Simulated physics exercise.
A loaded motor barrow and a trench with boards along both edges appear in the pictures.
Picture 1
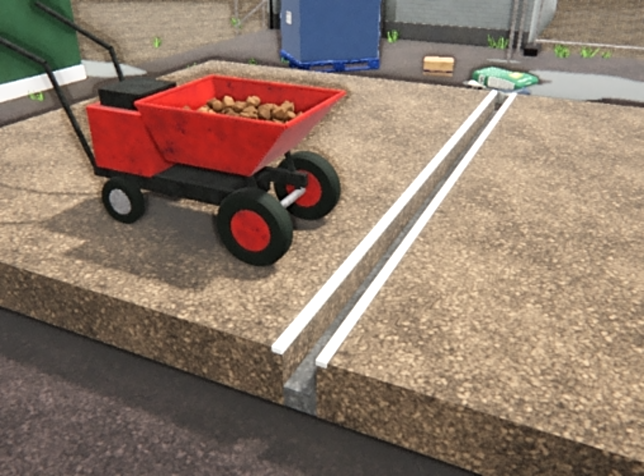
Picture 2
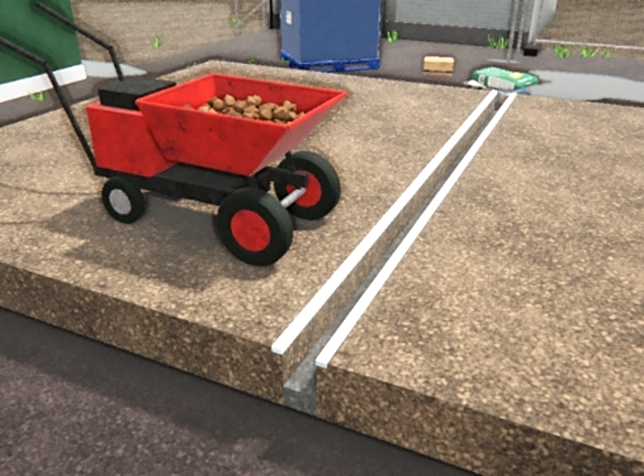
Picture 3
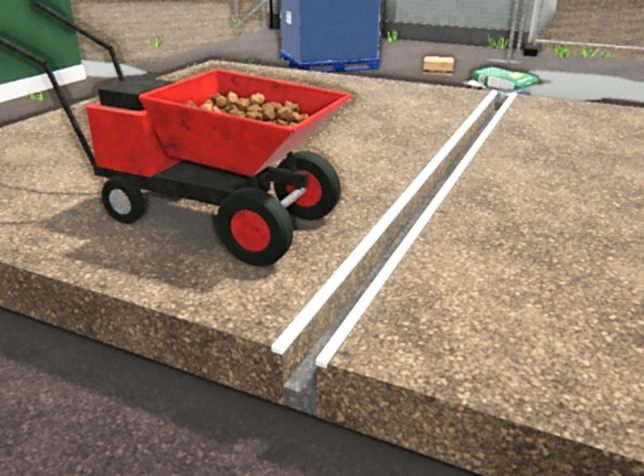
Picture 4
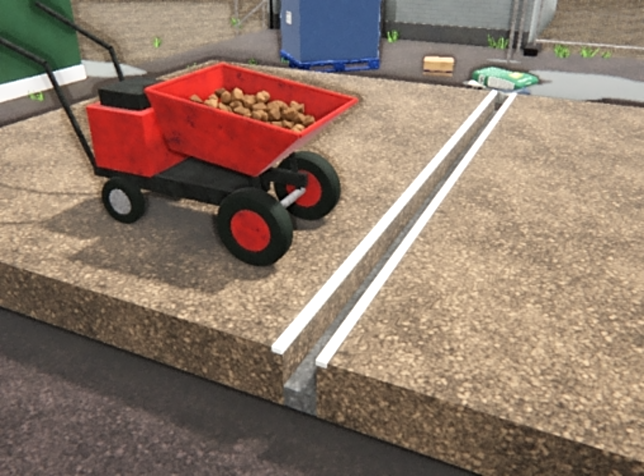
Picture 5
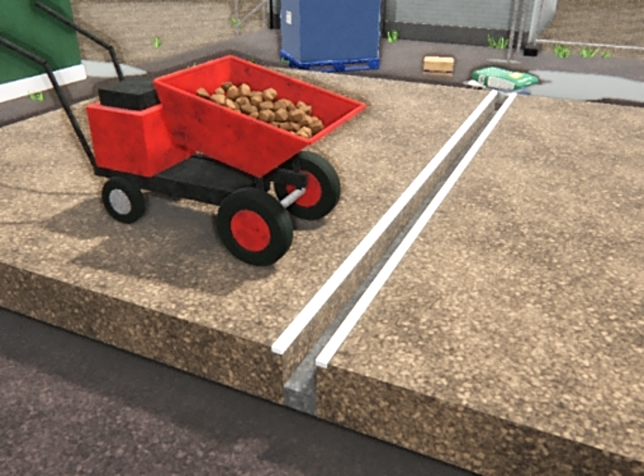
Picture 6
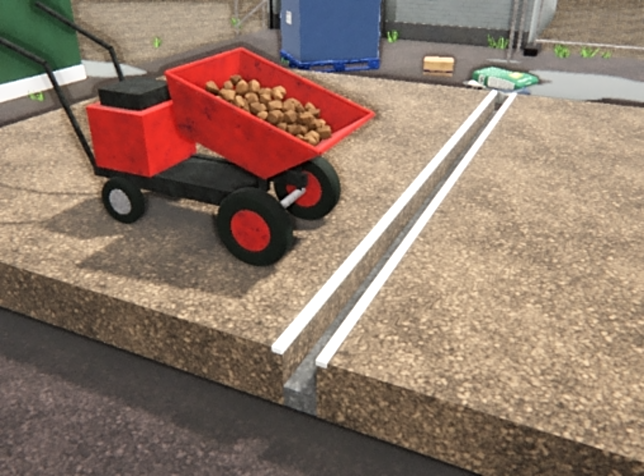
On a gravelly slab beside a narrow trench, a red barrow's loaded skip gradually tilts rightward.
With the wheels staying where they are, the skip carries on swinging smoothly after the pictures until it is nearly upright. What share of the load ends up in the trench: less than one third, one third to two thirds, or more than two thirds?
Fails to reach a third.
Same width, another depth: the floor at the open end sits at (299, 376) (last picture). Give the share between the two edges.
Something close to 0 per cent.
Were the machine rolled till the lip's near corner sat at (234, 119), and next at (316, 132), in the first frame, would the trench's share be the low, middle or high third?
At the first stop the answer is between a third and two thirds, and at the second it is under a third.
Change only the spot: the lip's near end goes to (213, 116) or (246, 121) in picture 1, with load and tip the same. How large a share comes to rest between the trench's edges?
It works out to 40 per cent in the first case and 50 per cent in the second.
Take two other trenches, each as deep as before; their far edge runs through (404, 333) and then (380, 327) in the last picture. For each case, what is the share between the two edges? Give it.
Roughly 90 per cent, then roughly 60 per cent.
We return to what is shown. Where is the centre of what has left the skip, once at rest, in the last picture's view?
Close to (430, 268) in the last view.
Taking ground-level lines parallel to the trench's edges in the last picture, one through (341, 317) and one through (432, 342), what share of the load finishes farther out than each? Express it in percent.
80 % and 20 %, in that order.
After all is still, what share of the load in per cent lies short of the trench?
Result: Close to 0 %.
Soon, skip tipped steeply; all in the skip.
A while on, skip tipped right over; most in the skip; about a quarter beyond it; a stray few falling.
Towards the end, skip tipped right over; about a quarter in the skip; a stray few in or heaped over the trench; most beyond it.
Finally, skip tipped right over; about a quarter in the skip; a stray few in or heaped over the trench; most beyond it.
